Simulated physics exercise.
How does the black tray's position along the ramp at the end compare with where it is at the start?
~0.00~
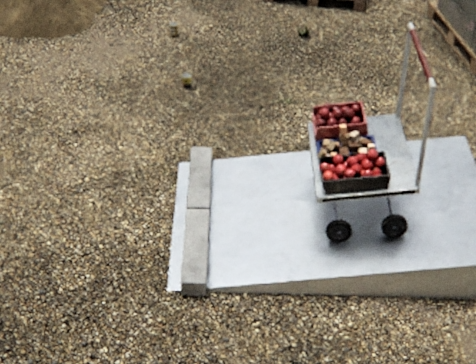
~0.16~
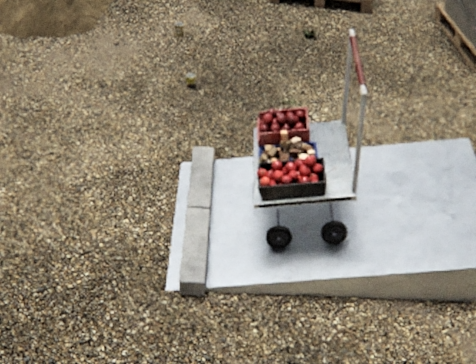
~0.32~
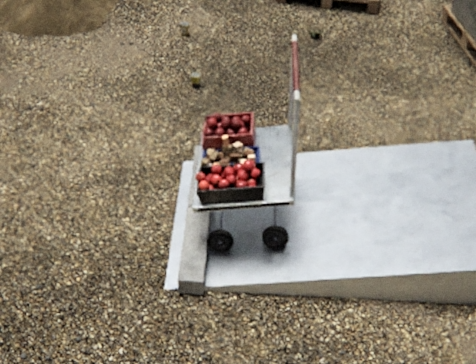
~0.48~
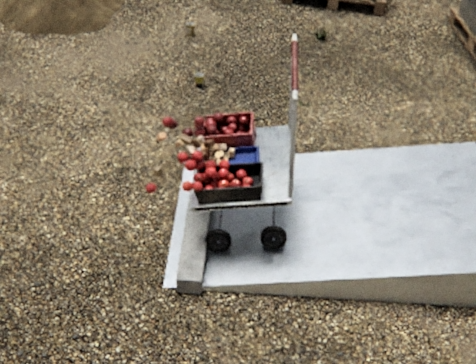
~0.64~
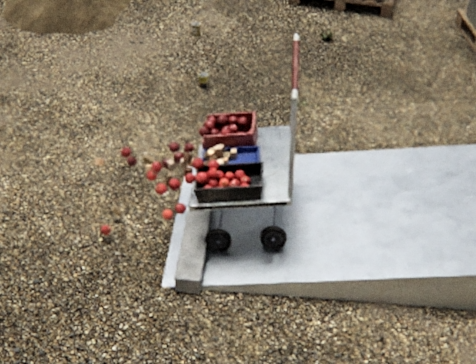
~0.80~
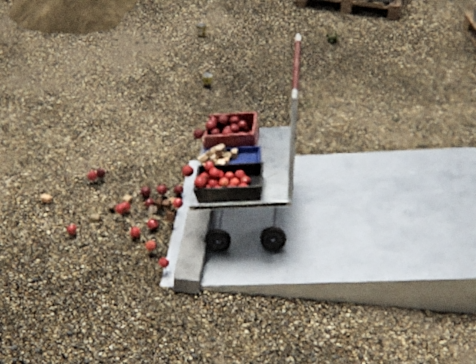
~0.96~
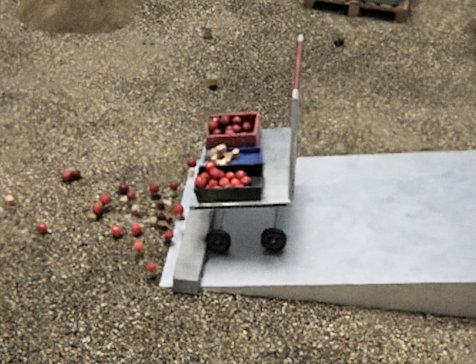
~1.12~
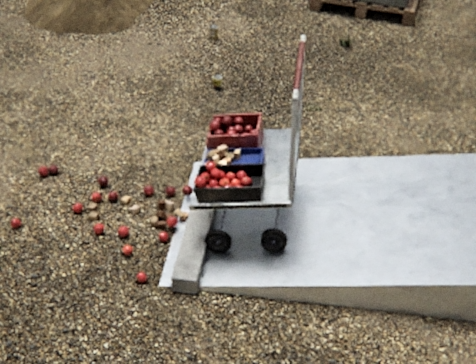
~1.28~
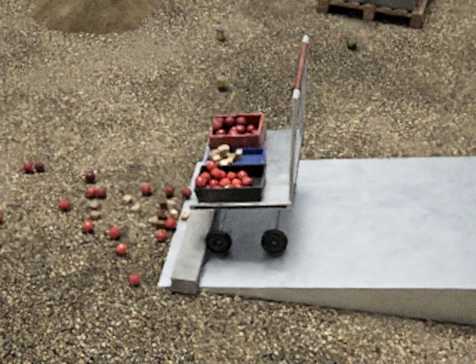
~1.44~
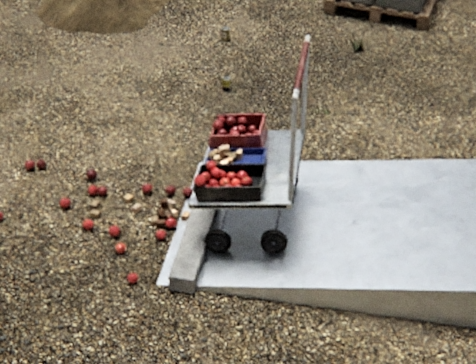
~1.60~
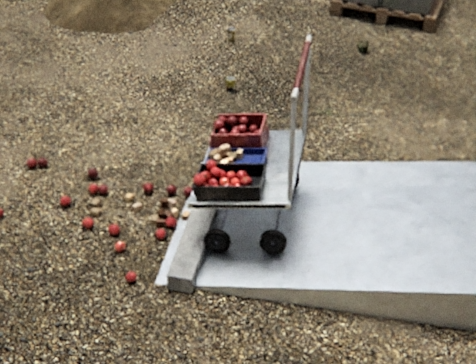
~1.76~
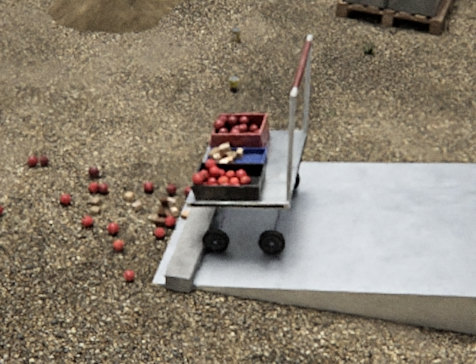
At the start the black tray is further right, up the ramp and well short of the sill. By the end it is further left, right beside the sill at the foot of the ramp, still on the trolley.
